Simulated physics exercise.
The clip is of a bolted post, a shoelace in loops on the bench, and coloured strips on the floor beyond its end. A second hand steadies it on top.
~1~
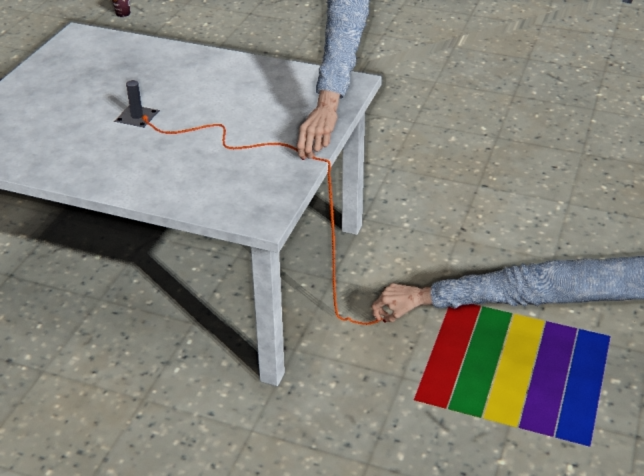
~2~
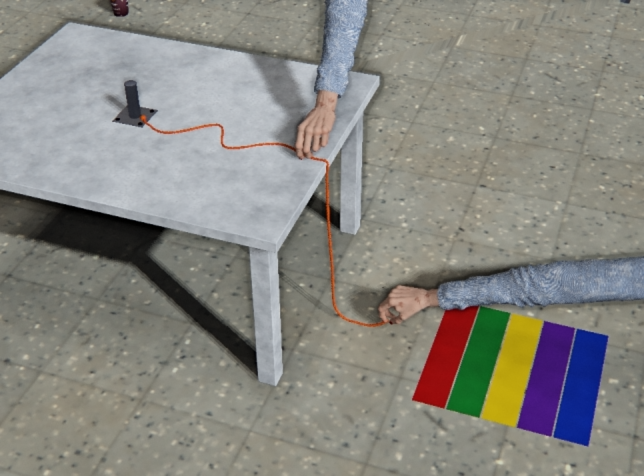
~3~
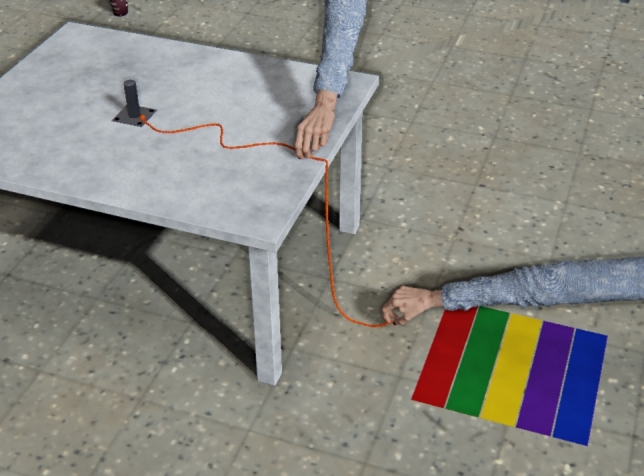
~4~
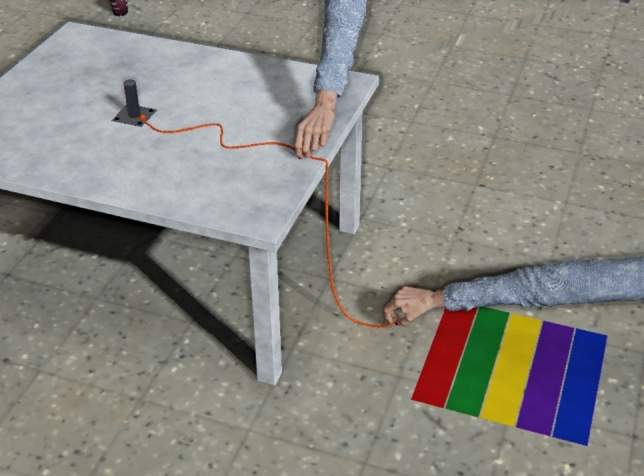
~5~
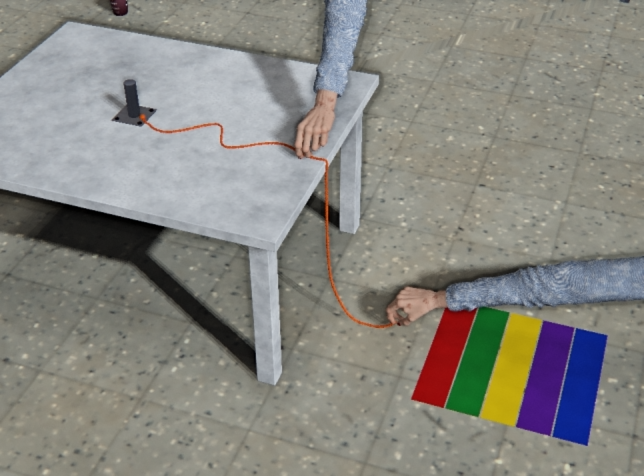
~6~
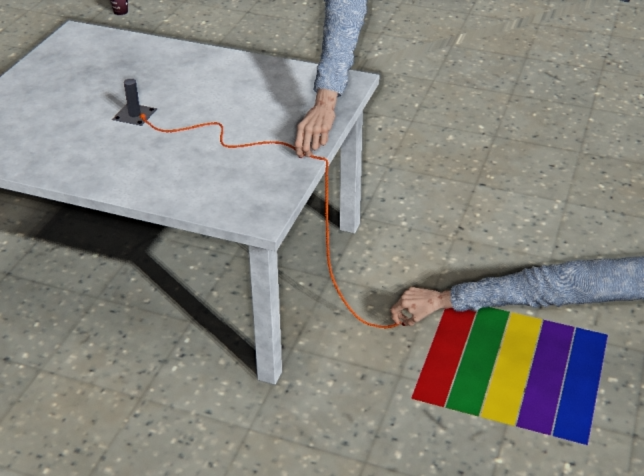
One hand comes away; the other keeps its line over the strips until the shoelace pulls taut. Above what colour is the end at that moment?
It halts on the purple strip.
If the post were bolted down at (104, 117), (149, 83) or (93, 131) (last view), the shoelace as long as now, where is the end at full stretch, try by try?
Try by try, around (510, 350), (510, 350) and (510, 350).
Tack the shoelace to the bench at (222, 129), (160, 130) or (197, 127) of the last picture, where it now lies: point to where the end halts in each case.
In that order: (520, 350), (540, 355) and (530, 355).
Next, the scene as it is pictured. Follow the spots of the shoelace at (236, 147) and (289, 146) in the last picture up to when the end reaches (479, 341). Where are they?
Near (275, 148) and (325, 161).
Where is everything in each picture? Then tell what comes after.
End (382, 319); red (437, 384); green (471, 393); yellow (506, 402); purple (541, 411); blue (577, 421), in the first picture.
End (388, 320); shoelace through (162, 132) (222, 135) (281, 145) (327, 184) (331, 250) (335, 306), in the second picture.
End (392, 321), in the third picture.
End (394, 322); shoelace through (162, 132) (221, 135) (280, 144) (326, 184) (328, 249) (340, 306), in the fourth picture.
End (396, 322), in the fifth picture.
End (401, 322); shoelace through (162, 131) (222, 134) (280, 143) (326, 183) (328, 248) (347, 305), in the sixth picture.
Early on, end near (479, 341); over green.
Midway, end near (521, 351); over yellow.
At the end of the slack, end near (547, 358); over purple. Over purple.
